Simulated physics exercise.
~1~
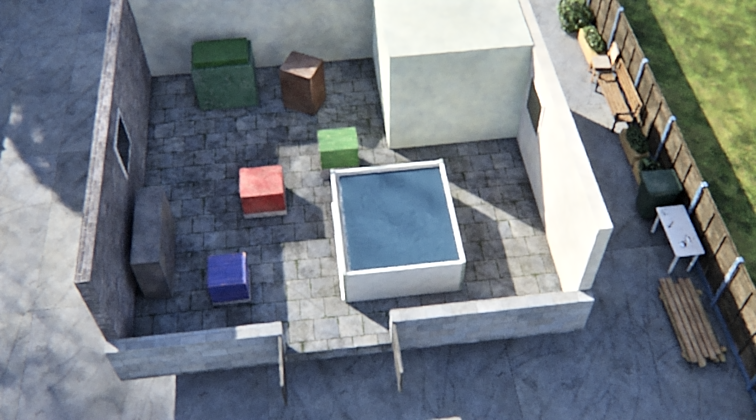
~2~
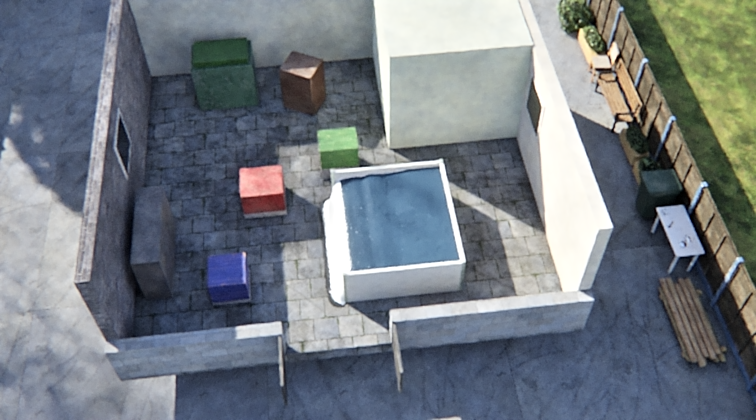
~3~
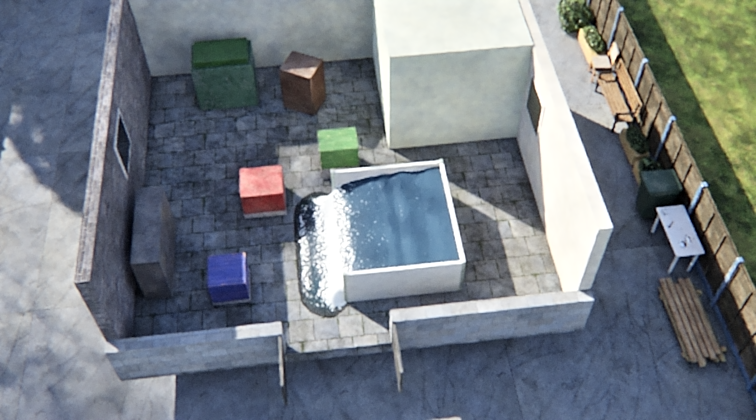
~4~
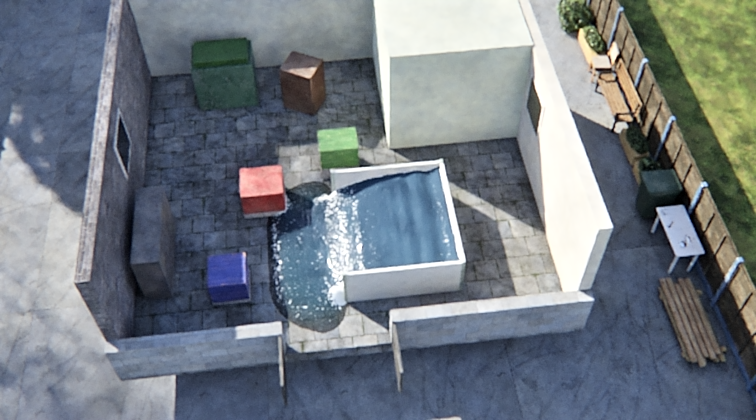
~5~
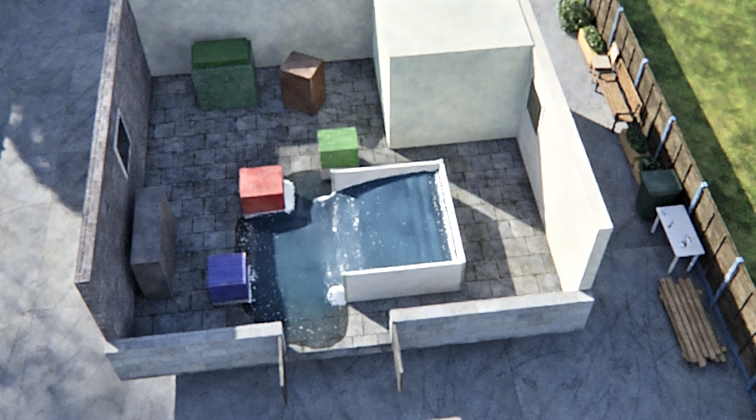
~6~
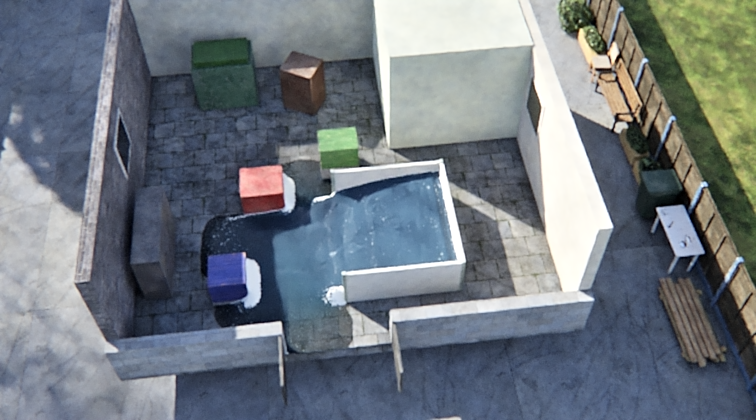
Walled paved yard from overhead, water pouring from the left side of a white tank and spreading around red and blue blocks.
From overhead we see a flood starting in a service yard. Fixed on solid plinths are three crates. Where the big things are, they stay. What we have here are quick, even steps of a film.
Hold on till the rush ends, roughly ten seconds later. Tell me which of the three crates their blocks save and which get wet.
Here is how it ends: The green crate is spared; the blue crate gets wet; the red crate gets wet.
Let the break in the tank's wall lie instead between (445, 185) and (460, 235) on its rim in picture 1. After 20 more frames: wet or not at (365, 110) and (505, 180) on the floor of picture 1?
Result, in order - parched, waterlogged.
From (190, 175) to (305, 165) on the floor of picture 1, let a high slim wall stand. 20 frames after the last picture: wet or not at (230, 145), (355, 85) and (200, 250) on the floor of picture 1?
As listed: Not flooded, wet, wet.
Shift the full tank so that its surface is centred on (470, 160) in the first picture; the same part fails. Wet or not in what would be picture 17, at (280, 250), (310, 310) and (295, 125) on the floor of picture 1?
First drenched; next drenched; last drenched.
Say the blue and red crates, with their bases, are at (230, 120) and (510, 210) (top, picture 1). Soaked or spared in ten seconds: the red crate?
The red crate is untouched.
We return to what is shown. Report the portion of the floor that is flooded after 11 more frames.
My guess is around 50 in a hundred.
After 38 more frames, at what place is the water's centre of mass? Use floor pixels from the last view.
It is around (266, 188).
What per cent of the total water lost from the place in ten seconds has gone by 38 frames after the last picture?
75 per cent.
A moment on, water covers 30 % of the floor; the green crate water round its plinth, the blue crate water round its plinth, the red crate water round its plinth.
Next, water covers 50 % of the floor; the green crate water round its plinth, the blue crate water round its plinth, the red crate water round its plinth.
Then, water covers 65 % of the floor; the green crate water round its plinth, the blue crate water round its plinth, the red crate water round its plinth.
Later, water covers 80 % of the floor; the green crate water round its plinth, the blue crate water round its plinth, the red crate water round its plinth.
In the end, water covers 95 % of the floor; the green crate stayed above the water, the blue crate was topped, the red crate was topped.
